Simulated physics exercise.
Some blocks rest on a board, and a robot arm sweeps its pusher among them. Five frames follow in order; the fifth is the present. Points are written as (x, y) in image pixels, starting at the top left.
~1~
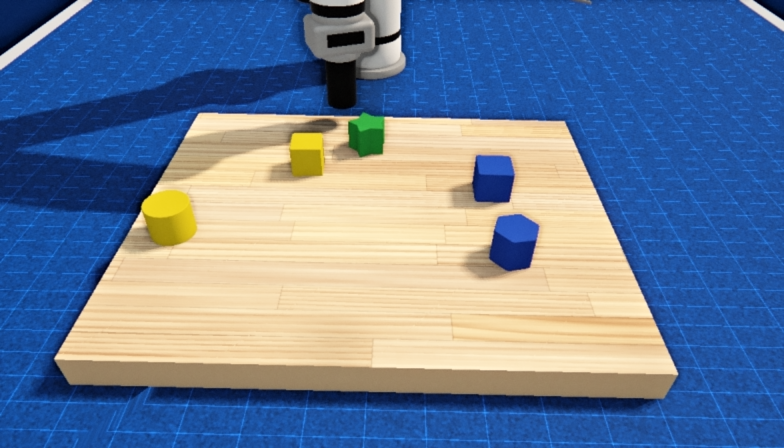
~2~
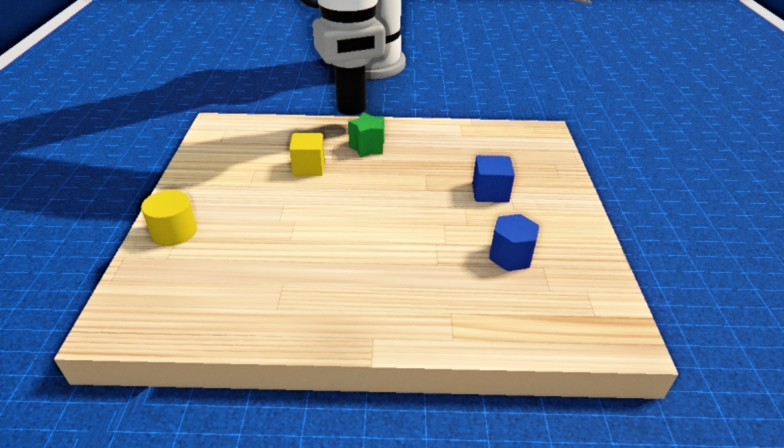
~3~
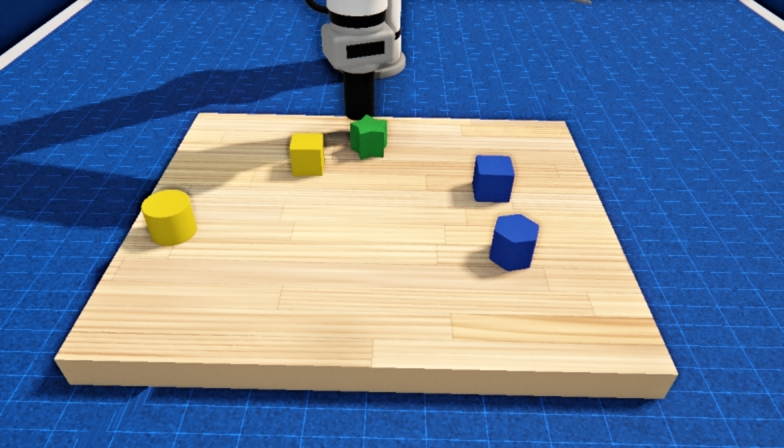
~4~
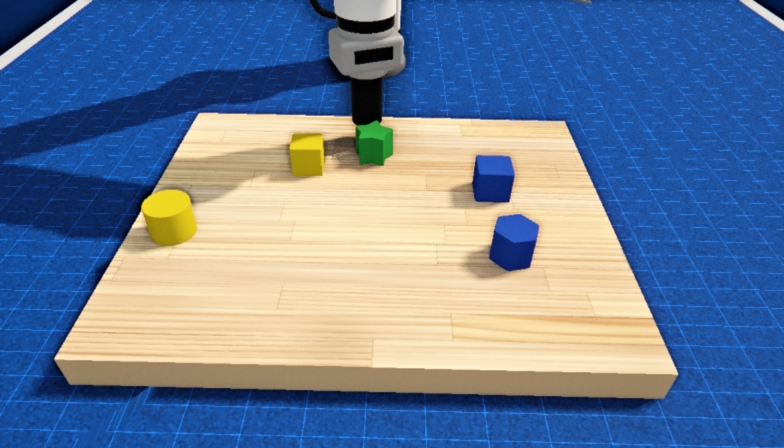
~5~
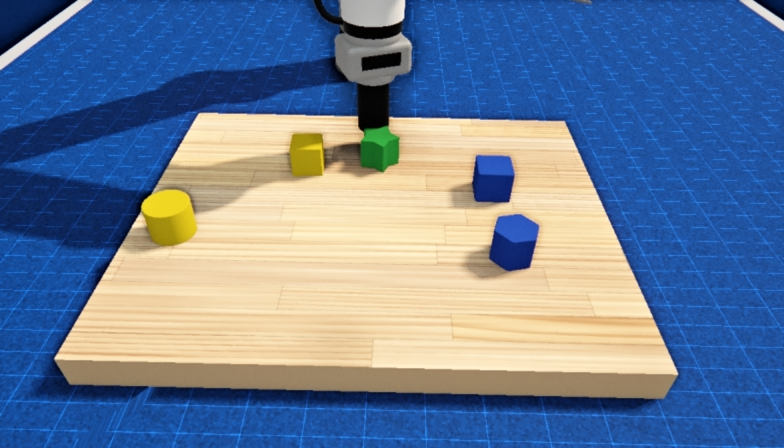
A robot arm nudges the green star block slightly toward the viewer and right.
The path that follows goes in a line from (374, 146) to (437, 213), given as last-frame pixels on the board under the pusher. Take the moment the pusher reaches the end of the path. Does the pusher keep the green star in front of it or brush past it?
I'd say it has come free.
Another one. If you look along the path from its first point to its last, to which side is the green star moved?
The right.
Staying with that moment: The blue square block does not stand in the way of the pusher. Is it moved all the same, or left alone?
Once the pusher is done, the blue square block remains in the old spot.
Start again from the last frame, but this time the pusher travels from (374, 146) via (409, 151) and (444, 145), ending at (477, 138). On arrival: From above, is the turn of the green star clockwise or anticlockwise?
Clockwise, looking down.
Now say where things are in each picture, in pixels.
The first frame shows pusher tip (342, 103); block tops, green star (368, 122); blue square block (495, 165).
The second frame shows pusher (351, 108); blocks unchanged.
The third frame shows pusher (360, 114); green star (370, 124).
The fourth frame shows pusher (367, 120); green star (374, 130).
The fifth frame shows pusher (373, 127); green star (379, 135); blue square block (495, 165).
The first path, step by step. One third of the way, pusher (393, 146); green star (396, 157).
Two thirds of the way, pusher (415, 168); green star (410, 180), turned 25° clockwise.
At the end, pusher (439, 192); green star (414, 198), turned 60° clockwise; blue square block in place.
